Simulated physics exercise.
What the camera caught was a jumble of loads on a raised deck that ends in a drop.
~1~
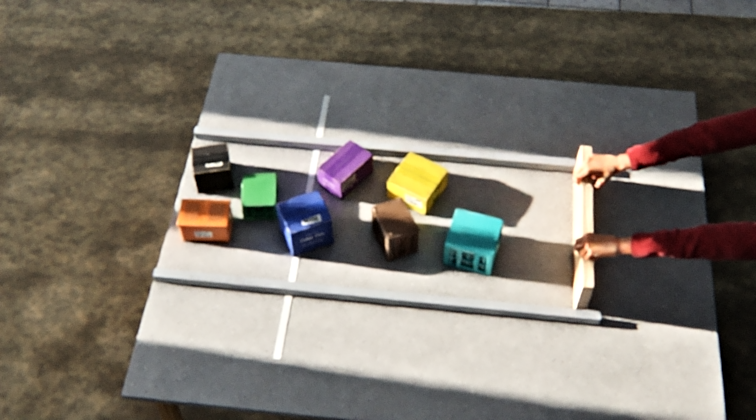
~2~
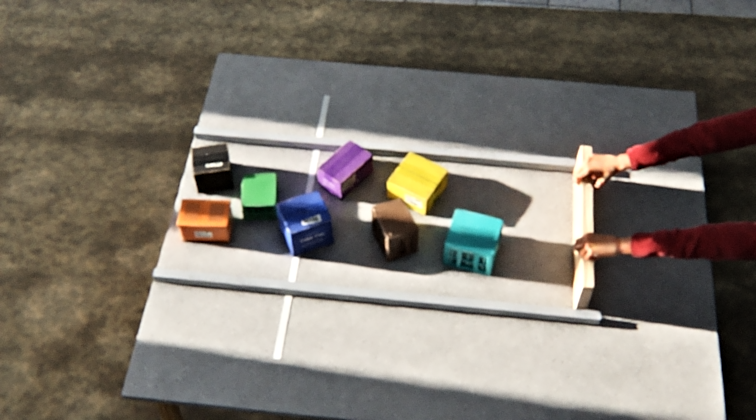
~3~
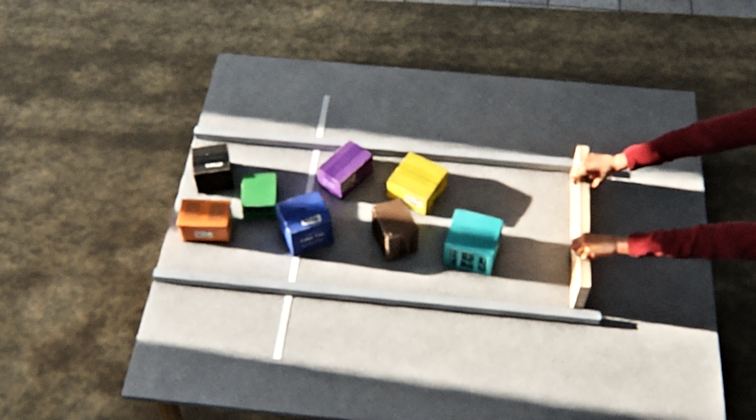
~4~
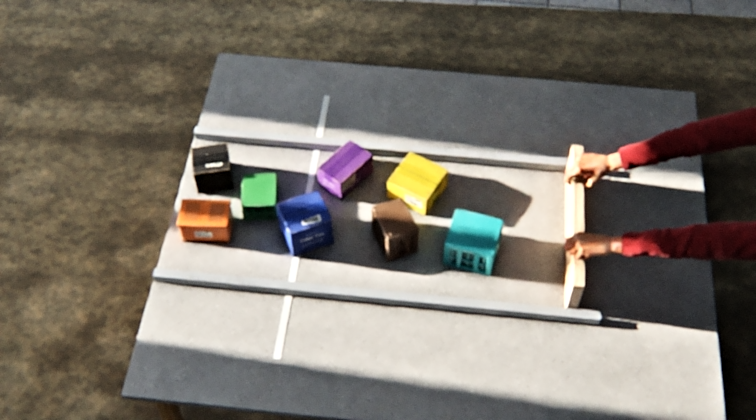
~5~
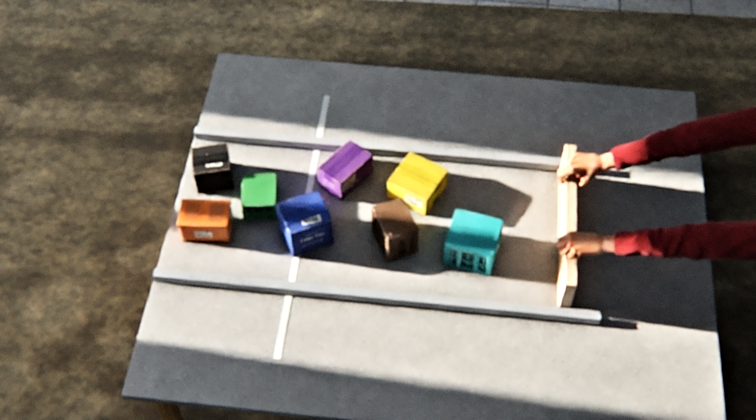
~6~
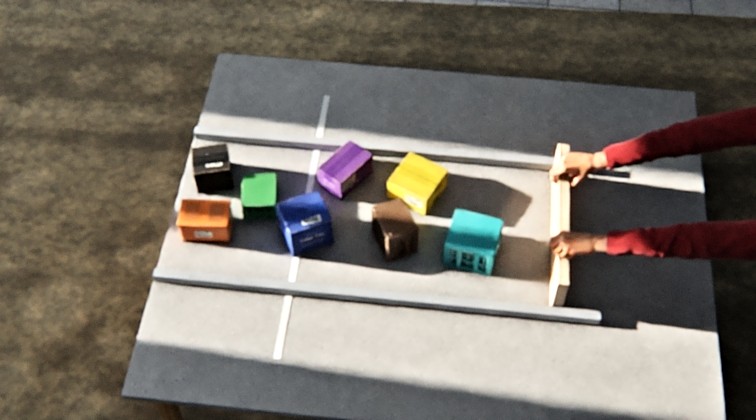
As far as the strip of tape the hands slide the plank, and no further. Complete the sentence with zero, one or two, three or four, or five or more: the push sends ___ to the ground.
The push sends one or two to the ground.
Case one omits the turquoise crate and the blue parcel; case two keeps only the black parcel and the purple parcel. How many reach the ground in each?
Going first to second: 0 and 1.
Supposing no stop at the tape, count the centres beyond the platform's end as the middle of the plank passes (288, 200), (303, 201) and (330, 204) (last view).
2, 1 and 0.
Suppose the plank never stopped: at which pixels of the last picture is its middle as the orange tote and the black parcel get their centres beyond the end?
Estimated middle: (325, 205), and (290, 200) for the other.
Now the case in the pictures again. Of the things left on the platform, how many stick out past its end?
The tally is 1.
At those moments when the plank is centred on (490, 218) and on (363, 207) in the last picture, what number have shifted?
The first count is 1, and then it's 5.
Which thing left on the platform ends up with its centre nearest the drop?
That's the black parcel.
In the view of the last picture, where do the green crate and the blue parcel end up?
First (219, 187), then (196, 221).
Soon after, none off yet; black parcel at rest near (212, 168); orange tote at rest near (206, 221); green crate at rest near (260, 197).
In the end, the number that fall off is one or two; gone, orange tote.
